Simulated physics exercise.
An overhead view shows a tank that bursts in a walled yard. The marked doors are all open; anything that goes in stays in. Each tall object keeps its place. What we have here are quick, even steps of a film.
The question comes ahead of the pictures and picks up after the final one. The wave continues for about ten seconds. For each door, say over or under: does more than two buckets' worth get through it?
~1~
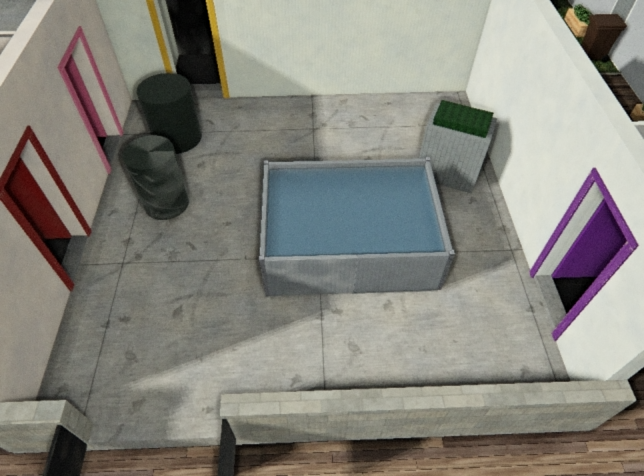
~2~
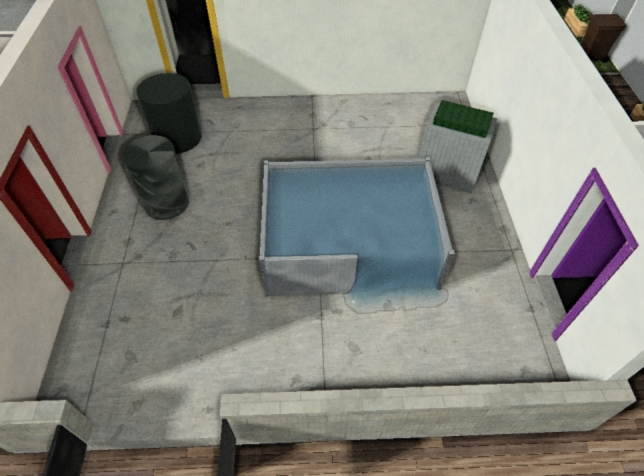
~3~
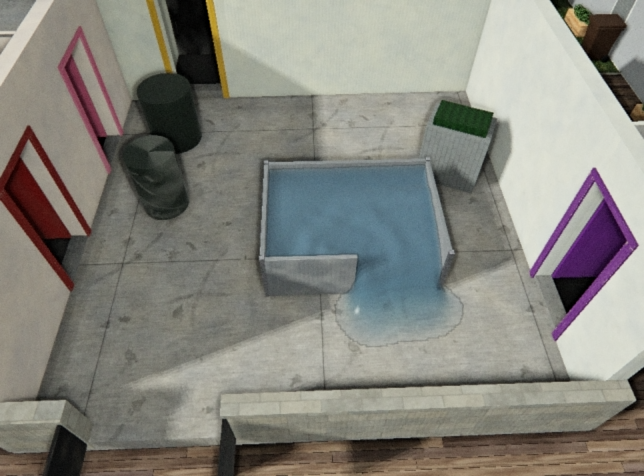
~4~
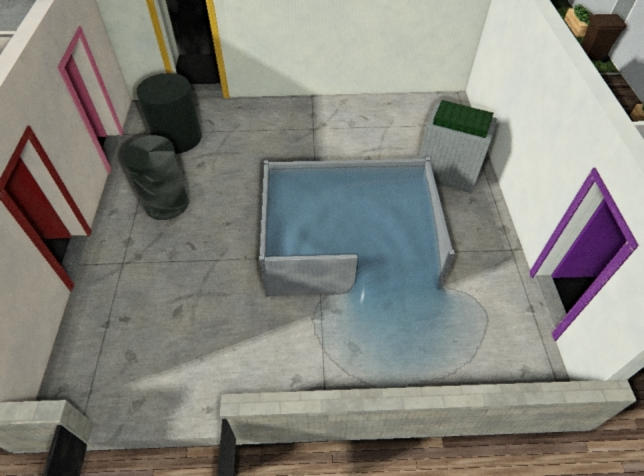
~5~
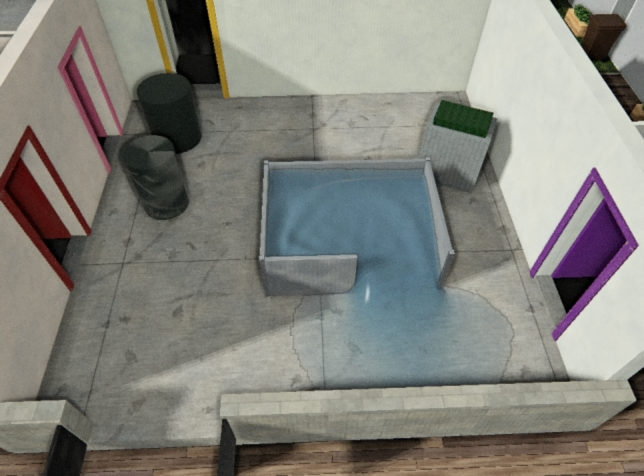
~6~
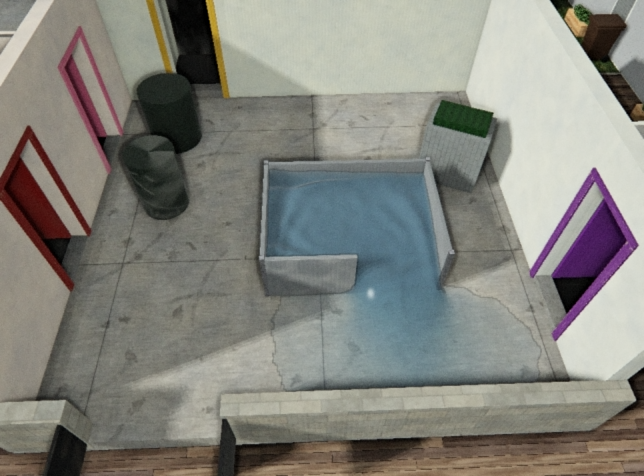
The pink door exceeds the allowance there; the yellow door keeps inside the allowance there; the purple door exceeds the allowance there; the red door exceeds the allowance there.
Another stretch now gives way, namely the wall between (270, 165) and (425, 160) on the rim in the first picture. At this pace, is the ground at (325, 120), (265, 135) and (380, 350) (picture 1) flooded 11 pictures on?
In turn: Inundated, then inundated, then untouched.
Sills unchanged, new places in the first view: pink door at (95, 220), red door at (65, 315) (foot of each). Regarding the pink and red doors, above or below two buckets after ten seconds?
Finding - pink door breaks the limit, red door breaks the limit.
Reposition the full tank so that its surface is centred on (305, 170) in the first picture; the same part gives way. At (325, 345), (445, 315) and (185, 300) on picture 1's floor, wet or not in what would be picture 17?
One after the other: Reached, reached, untouched.
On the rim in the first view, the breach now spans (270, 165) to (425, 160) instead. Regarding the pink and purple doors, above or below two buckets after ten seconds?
Outcome - pink door breaks the threshold, purple door comes in lower.
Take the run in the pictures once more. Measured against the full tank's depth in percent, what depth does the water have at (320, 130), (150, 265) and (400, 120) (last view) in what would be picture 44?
Approx. values, in order: 2 %, 10 %, 2 %.
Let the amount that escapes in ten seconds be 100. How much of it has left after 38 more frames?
Roughly 55 per cent.
A moment on, water covers 15 % of the floor; the pink door not reached, the yellow door not reached, the purple door wet at the sill, nothing in, the red door not reached.
Next, water covers 35 % of the floor; the pink door not reached, the yellow door not reached, the purple door under two buckets in, the red door not reached.
Then, water covers 55 % of the floor; the pink door not reached, the yellow door not reached, the purple door over two buckets in, the red door under two buckets in.
Later, water covers 90 % of the floor; the pink door wet at the sill, nothing in, the yellow door wet at the sill, nothing in, the purple door far over two buckets in, the red door over two buckets in.
In the end, water covers 95 % of the floor; the pink door over two buckets in, the yellow door wet at the sill, nothing in, the purple door far over two buckets in, the red door far over two buckets in.
